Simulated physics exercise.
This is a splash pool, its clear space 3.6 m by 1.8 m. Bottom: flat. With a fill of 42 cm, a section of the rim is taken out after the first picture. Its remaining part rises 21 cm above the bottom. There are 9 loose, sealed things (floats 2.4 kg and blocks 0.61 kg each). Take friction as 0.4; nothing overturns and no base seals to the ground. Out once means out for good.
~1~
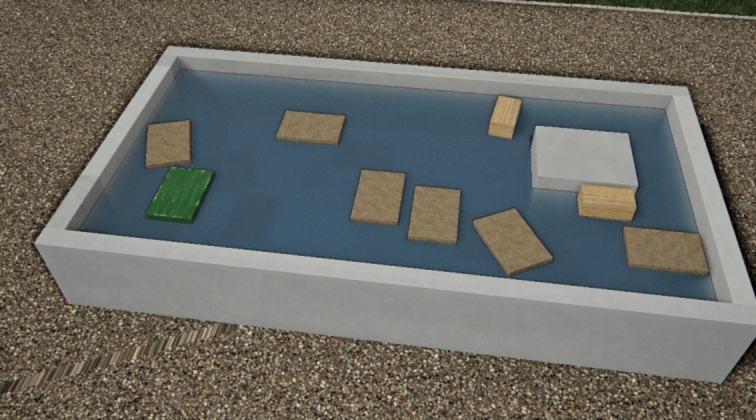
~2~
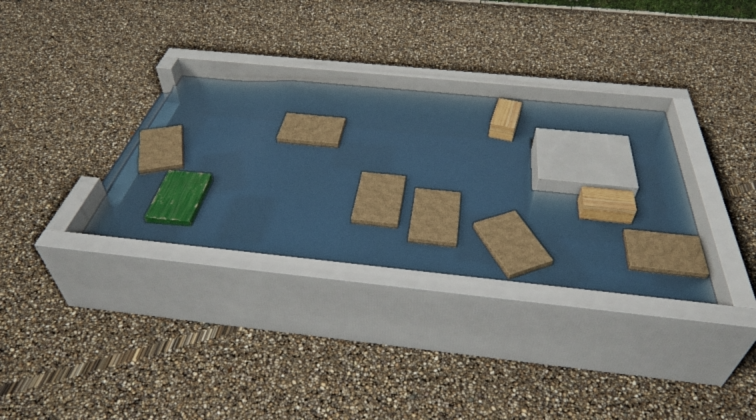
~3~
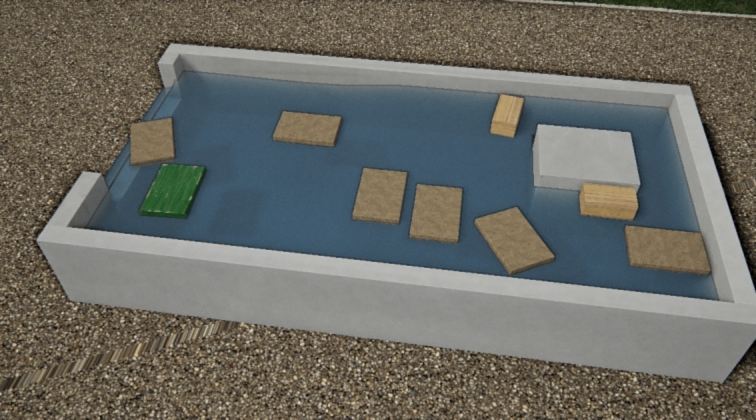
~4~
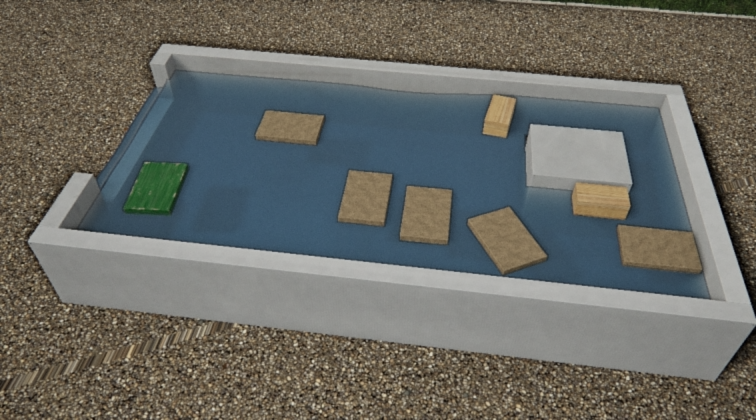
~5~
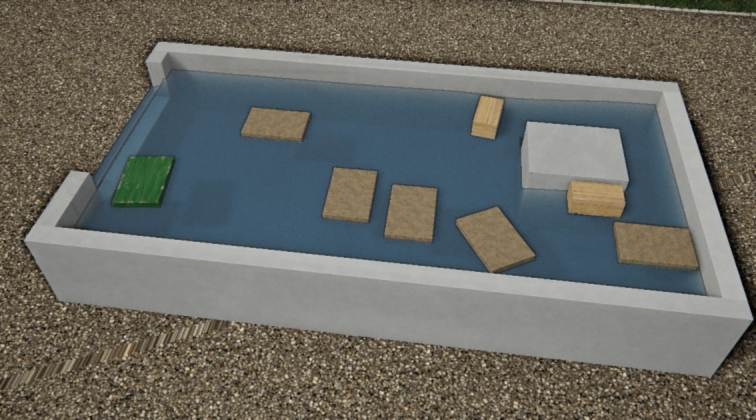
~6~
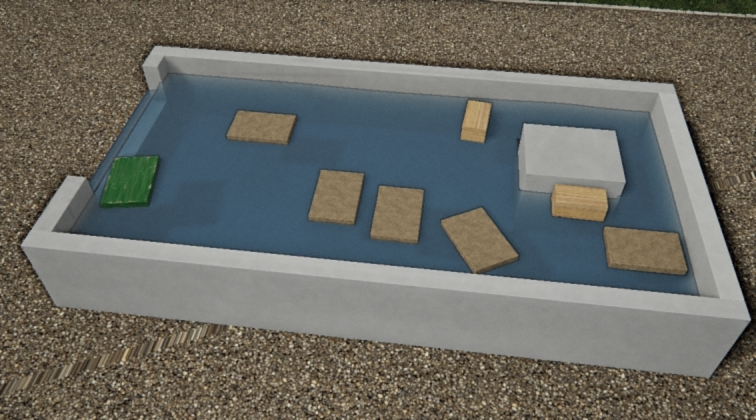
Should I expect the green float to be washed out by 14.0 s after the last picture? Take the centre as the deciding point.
Going by the middle, the green float ends up outside.
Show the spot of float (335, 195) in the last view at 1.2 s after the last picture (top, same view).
About pixel (310, 192).
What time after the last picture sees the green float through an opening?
Around 1.0 seconds.
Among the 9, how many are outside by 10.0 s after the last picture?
The number I get is 2.
Then, 1.2 s after the last picture the green float has gone out; 2 of 9 are out; 7 afloat.
Then, 5.2 s after the last picture the green float has gone out; 2 of 9 are out; 7 afloat.
Then, 10.0 s after the last picture the green float has gone out; 2 of 9 are out; 7 afloat.
Then, 14.0 s after the last picture the green float has gone out; 2 of 9 are out; 7 afloat.
